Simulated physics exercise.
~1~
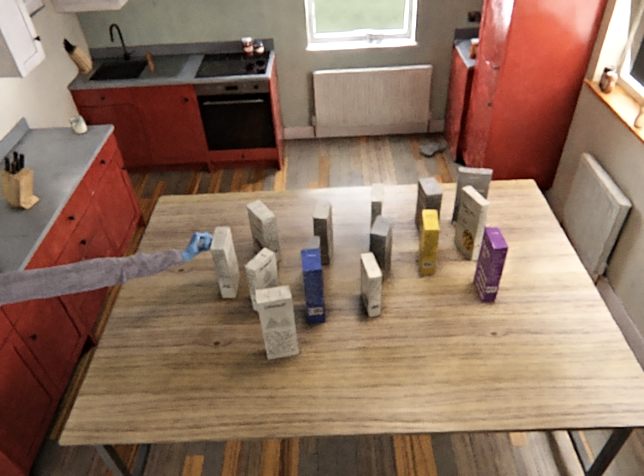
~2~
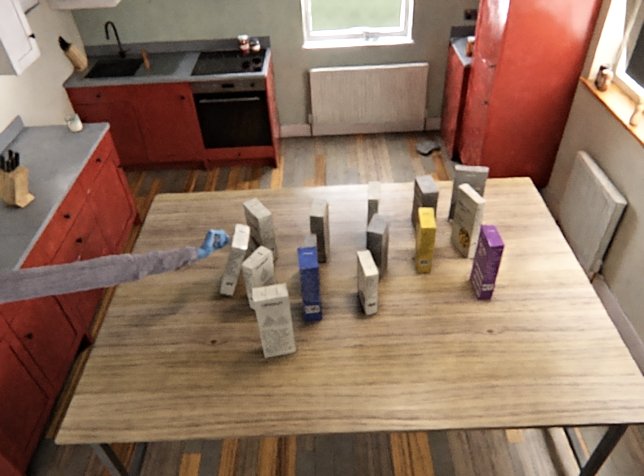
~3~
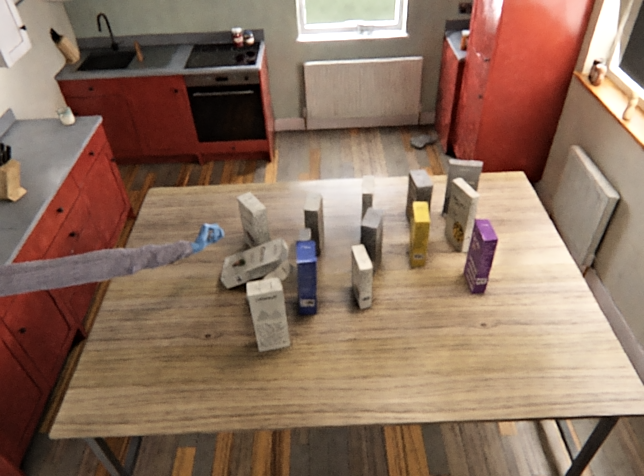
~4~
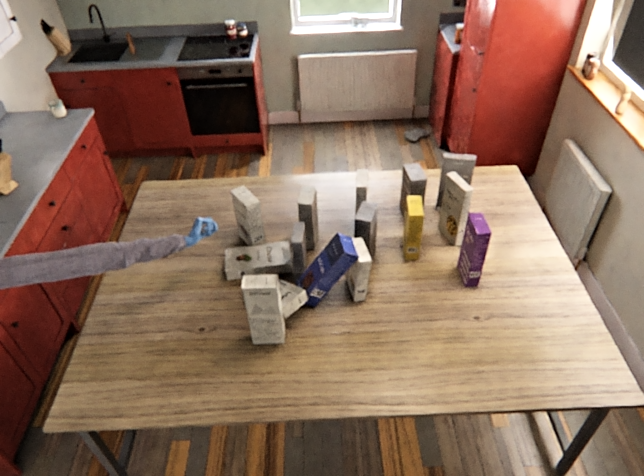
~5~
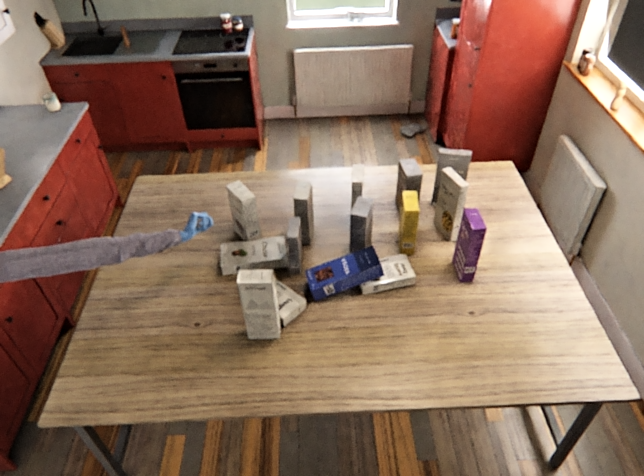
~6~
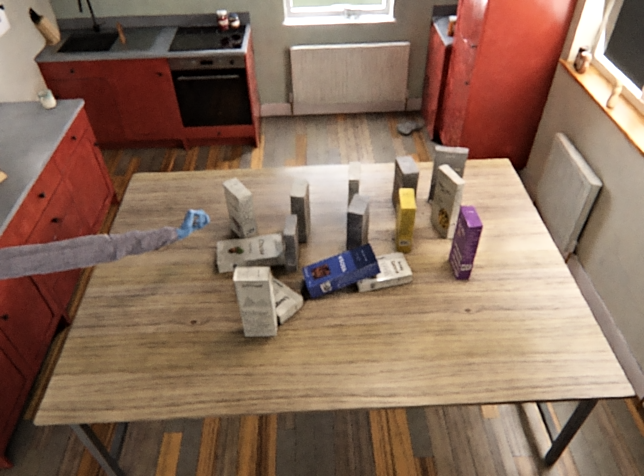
The clip opens on a kitchen with red cabinets, where upright boxes, mostly pale or grey with one blue, one yellow and one purple, stand scattered across a wooden table. A blue-gloved hand on a grey-sleeved arm reaches in from the left and pushes the nearest pale box, which leans right and topples onto its side. A small pale box beside it tips and falls behind the larger one at the front. The blue box then leans right and drops flat, and the pale box next to it goes down too. The yellow and purple boxes stay standing among the rest.
